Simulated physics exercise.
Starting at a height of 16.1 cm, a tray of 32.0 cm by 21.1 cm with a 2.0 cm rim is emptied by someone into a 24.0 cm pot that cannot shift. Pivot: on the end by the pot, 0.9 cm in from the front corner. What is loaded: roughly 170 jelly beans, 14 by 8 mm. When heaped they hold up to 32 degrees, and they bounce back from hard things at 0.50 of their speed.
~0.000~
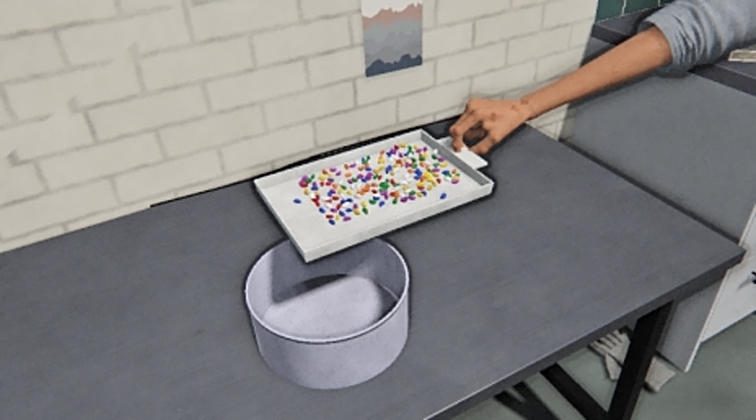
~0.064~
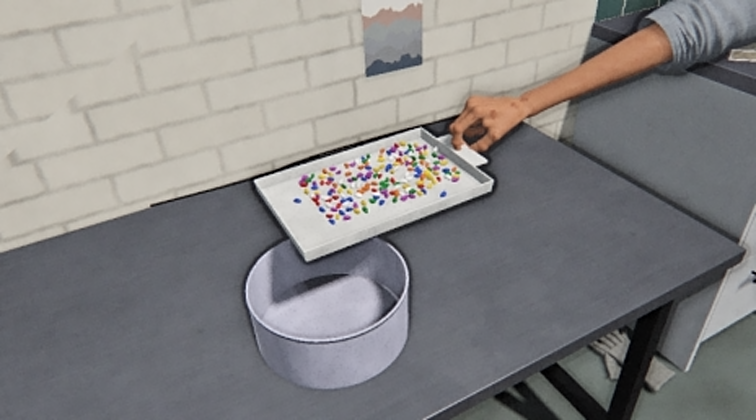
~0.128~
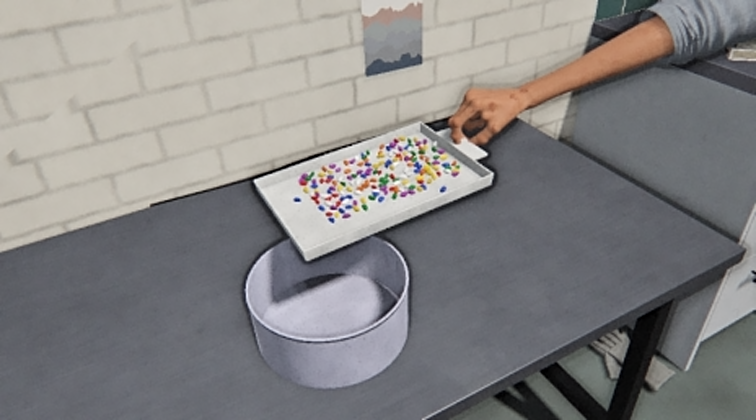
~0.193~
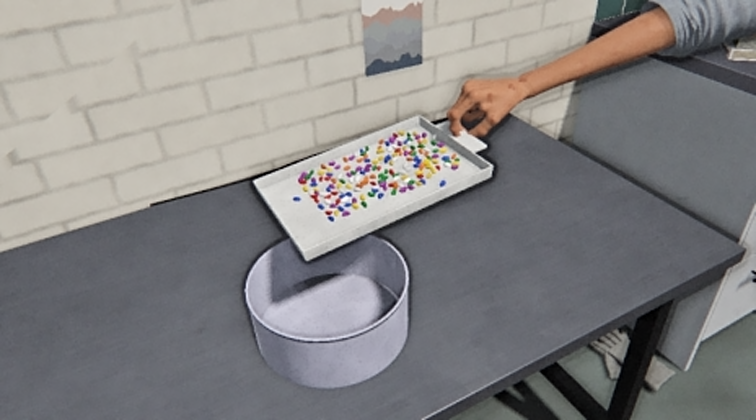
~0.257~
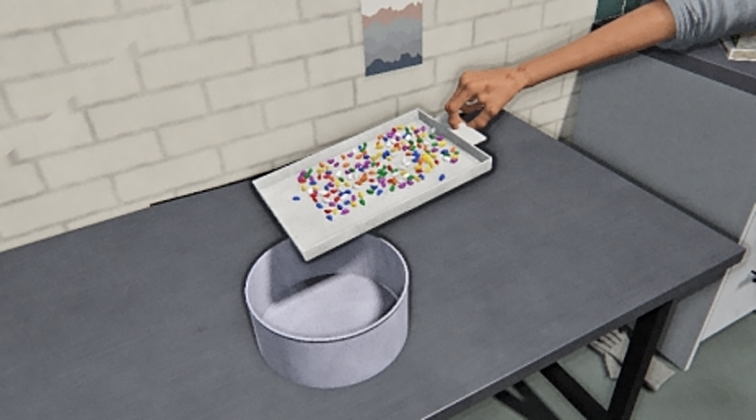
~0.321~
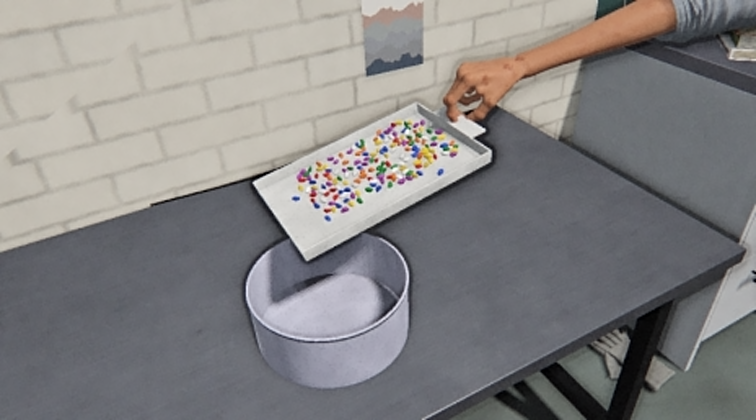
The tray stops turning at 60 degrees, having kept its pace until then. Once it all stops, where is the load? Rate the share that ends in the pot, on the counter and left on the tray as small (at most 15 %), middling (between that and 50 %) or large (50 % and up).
Pot - small, counter - small, left on the tray - large.
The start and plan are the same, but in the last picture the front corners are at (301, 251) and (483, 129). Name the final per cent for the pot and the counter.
Pot 10, counter 30.
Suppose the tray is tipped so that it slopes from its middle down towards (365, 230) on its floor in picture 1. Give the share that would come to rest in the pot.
I'd estimate about 5 %.
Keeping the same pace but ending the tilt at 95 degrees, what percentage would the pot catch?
I'd put it at close to 35 per cent.
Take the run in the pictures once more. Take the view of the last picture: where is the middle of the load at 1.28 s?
Look about (280, 203) in the last view.
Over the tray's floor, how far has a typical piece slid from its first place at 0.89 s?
It has moved some 10 cm from its start.
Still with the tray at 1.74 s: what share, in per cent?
About 90%.
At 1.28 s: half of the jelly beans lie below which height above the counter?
Roughly 18 cm above the counter.
Then, at 0.89 s, tilt 34 degrees; the tray holds 100 %, the pot 0 %.
Then, at 1.28 s, tilt 50 degrees; the tray holds 95 %, the pot 0 %.
After 1.74 s, tilt 60 degrees; the tray holds 90 %, the pot 5 %.
At rest (2.7 s), pot 5 %, counter 10 %, tray 90 %.
